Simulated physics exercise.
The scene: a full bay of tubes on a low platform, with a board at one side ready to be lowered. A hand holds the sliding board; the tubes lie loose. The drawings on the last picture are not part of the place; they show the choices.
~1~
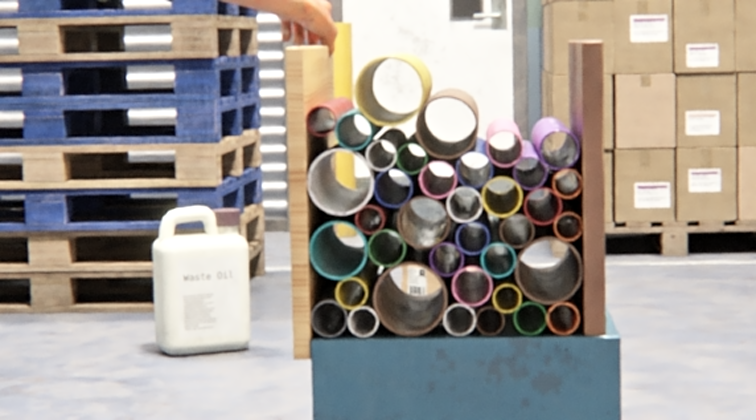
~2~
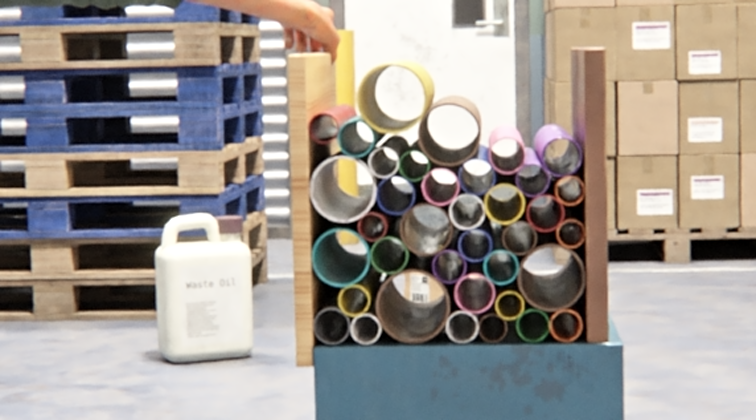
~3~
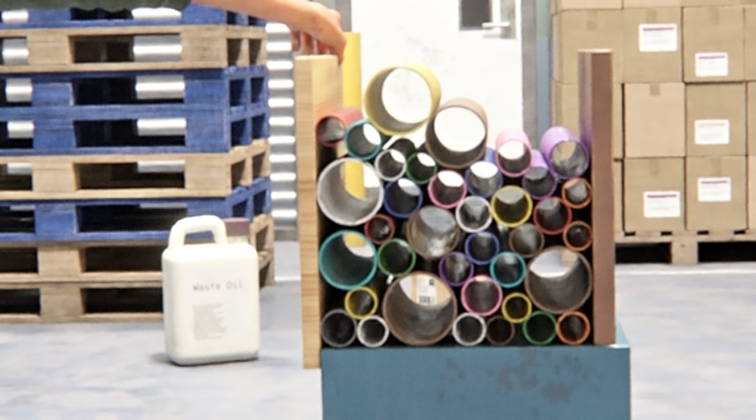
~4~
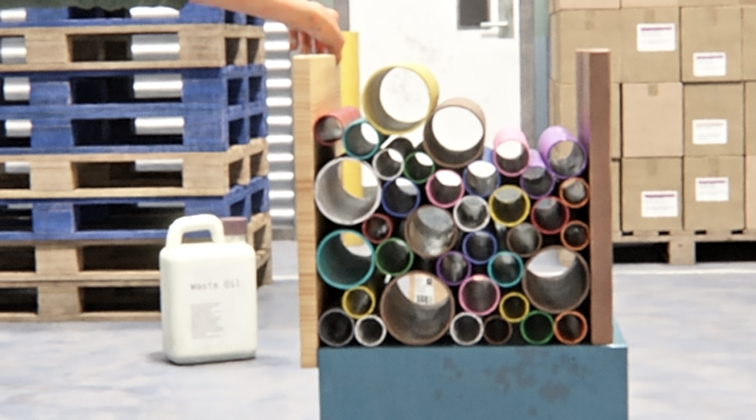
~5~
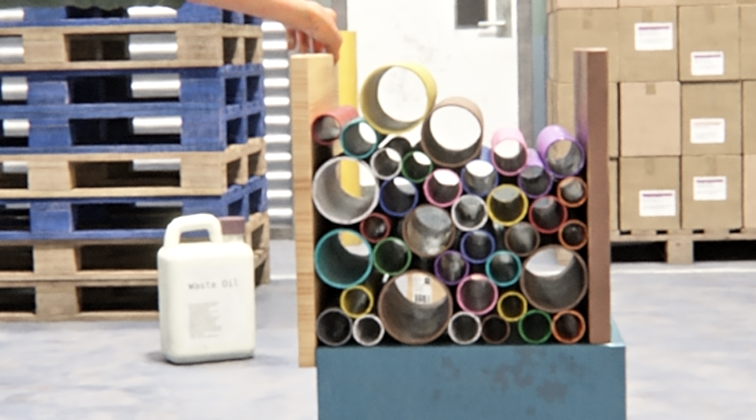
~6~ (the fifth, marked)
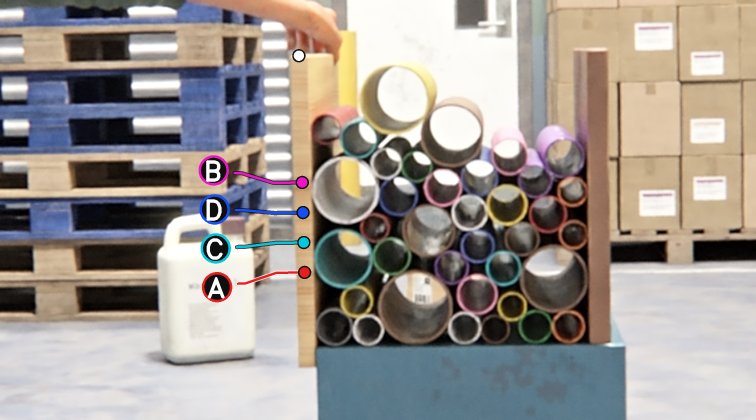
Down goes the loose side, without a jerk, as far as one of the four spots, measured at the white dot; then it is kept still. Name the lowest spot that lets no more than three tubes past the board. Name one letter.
The lowest mark that will do is D.
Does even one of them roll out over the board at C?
Yes.
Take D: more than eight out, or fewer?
At D, fewer than eight.
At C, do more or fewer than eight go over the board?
It loses fewer than eight.
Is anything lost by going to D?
Yes, at D.
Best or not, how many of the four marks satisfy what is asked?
Two of the four.
On the marked copy, A at (305, 273); B at (302, 182); C at (304, 243); D at (303, 212); the white dot at (299, 55).
With D. Early on, top of the board (311, 123).
Further on, top of the board (313, 202).
At the end, top of the board (313, 211), one out over the board.
As for the rest, A more than three out over the board; B one out over the board; C more than three out over the board.
